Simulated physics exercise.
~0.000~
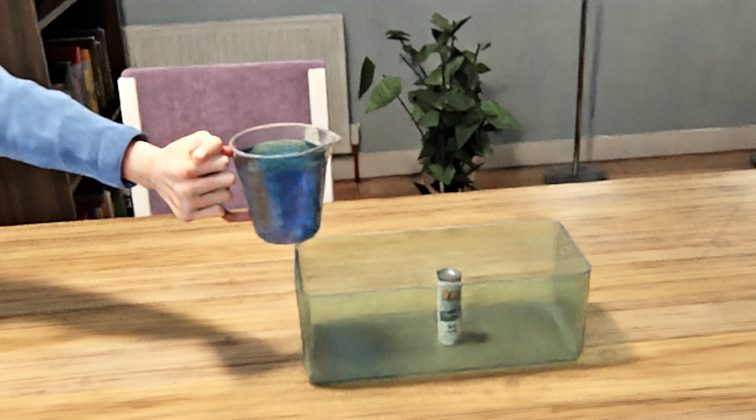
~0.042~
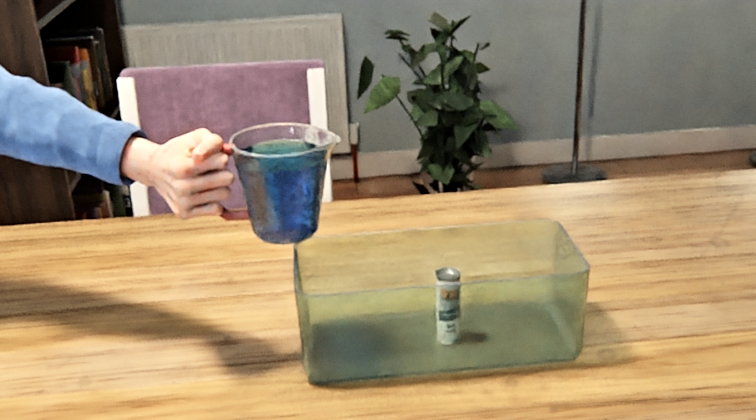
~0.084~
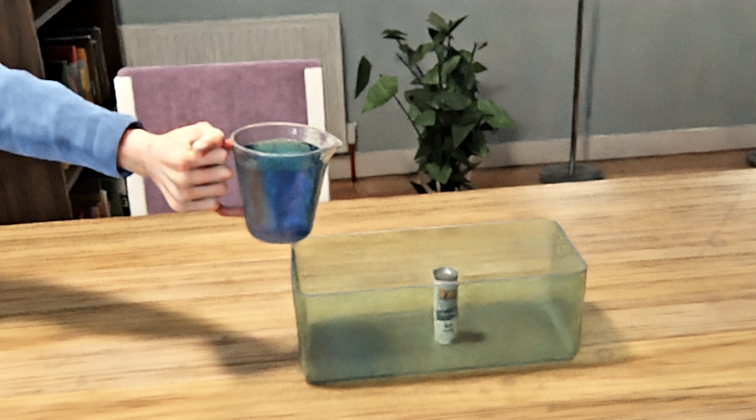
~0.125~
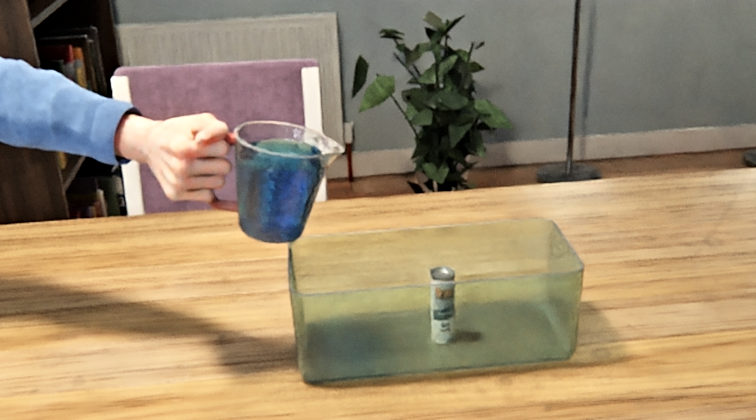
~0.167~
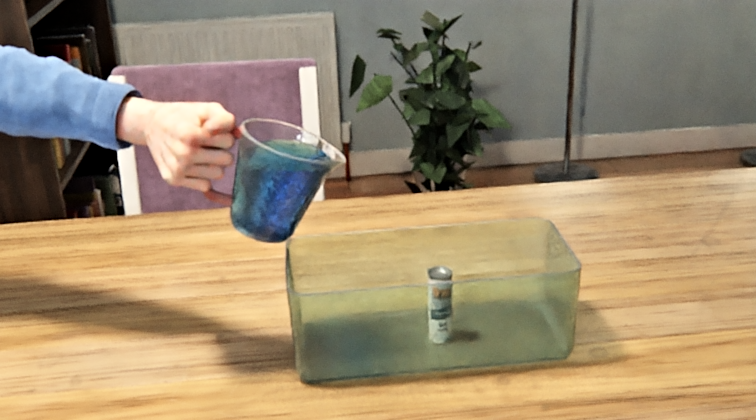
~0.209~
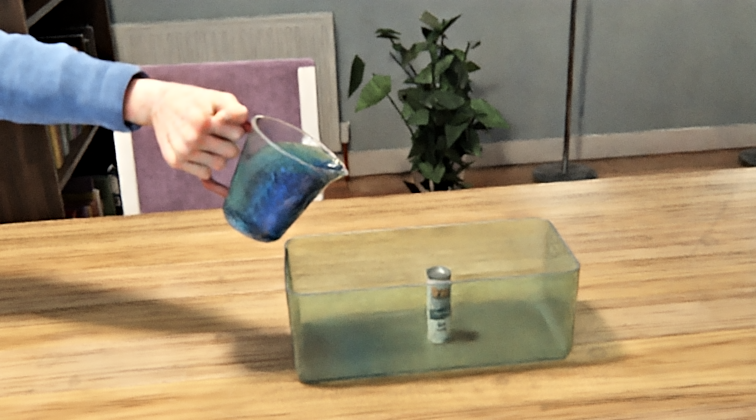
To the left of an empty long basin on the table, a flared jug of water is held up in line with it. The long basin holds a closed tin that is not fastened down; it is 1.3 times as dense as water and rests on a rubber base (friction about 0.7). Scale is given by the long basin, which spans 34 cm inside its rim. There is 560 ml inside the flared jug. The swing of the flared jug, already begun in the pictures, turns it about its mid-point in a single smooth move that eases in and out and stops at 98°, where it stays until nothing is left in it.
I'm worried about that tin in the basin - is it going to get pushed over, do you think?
No: Odds are it weathers it.
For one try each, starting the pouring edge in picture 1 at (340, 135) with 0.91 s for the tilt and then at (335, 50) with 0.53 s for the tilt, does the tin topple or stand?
Trial 1 - tin stays standing; trial 2 - tin tips.
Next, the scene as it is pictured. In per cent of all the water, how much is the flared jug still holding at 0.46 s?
Some 48 % of it is still there.
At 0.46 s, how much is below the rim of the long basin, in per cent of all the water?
About 30%.
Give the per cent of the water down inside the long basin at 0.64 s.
Some 78 per cent.
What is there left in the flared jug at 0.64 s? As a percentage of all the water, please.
About 12 per cent.
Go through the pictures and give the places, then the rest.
In the first picture, it leans 0°; its right rim is at (340, 137); the water meets the walls at (237, 155) and (327, 149); the long basin's rim runs from (296, 268) to (575, 245); the tin's top is at (449, 277).
In the second picture, it leans 2°; its right rim is at (341, 138); the water meets the walls at (237, 154) and (327, 150).
In the third picture, it leans 6°; its right rim is at (342, 142); the water meets the walls at (237, 152) and (327, 151).
In the fourth picture, it leans 13°; its right rim is at (344, 149); the water meets the walls at (238, 150) and (328, 153).
In the fifth picture, it leans 22°; its right rim is at (346, 159); the water meets the walls at (240, 153) and (331, 155).
In the sixth picture, it leans 33°; its right rim is at (349, 172); the water meets the walls at (239, 166) and (343, 164); 1 per cent is over the edge.
After 0.46 s the tilt is 93° and 49 per cent is still to pour; the tin stands where it began.
After 0.64 s the tilt is 98° and 12 per cent is still to pour; the tin stands where it began.
After 0.82 s the tilt is 98° and 2 per cent is still to pour; the tin stands where it began.
After 1.03 s the tilt is 98° and 0 per cent is still to pour; the tin stands where it began.
In the end the tin stands where it began.
